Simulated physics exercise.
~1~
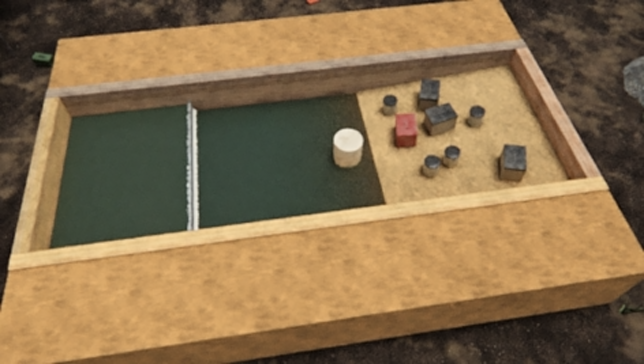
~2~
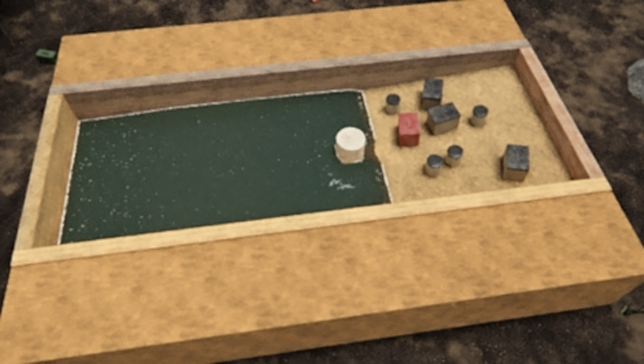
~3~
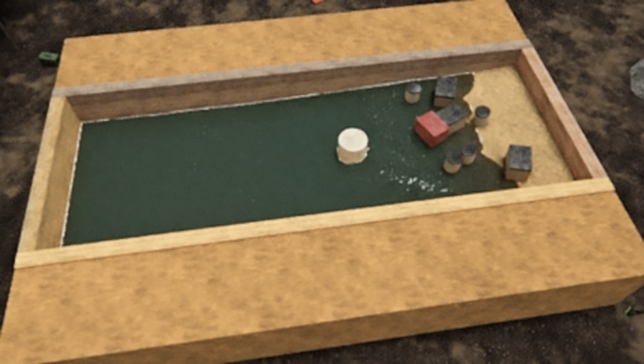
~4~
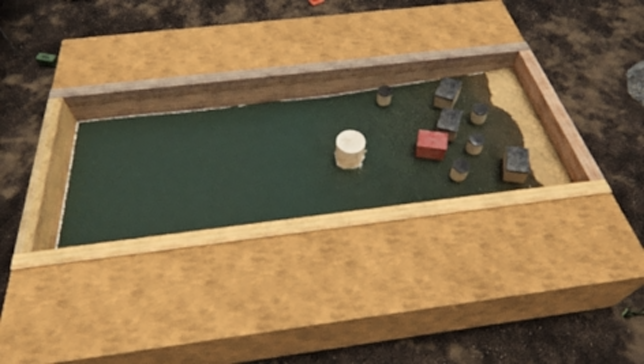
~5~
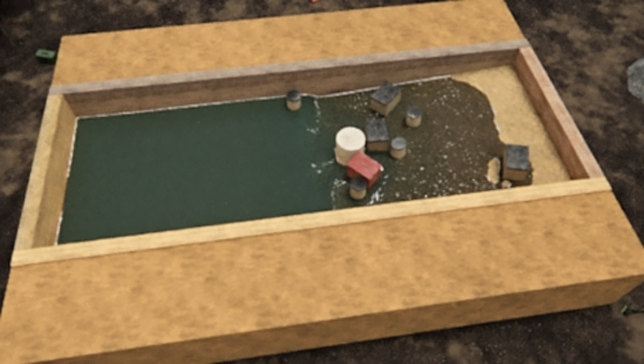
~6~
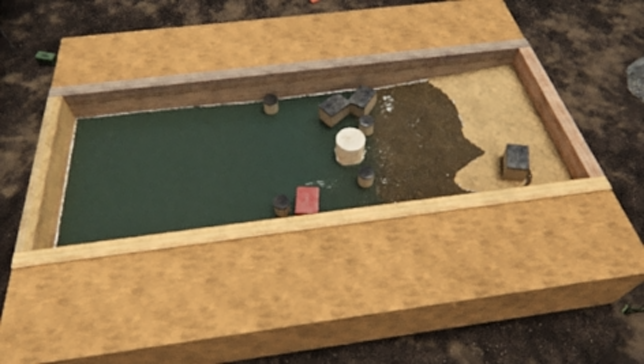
In a wooden-walled strip of sand, dark green water rushed right from behind a thin barrier, past a white post and up among small dark pails and chests, then drained back left, carrying most of them and the red chest, which ended up floating near the front wall.
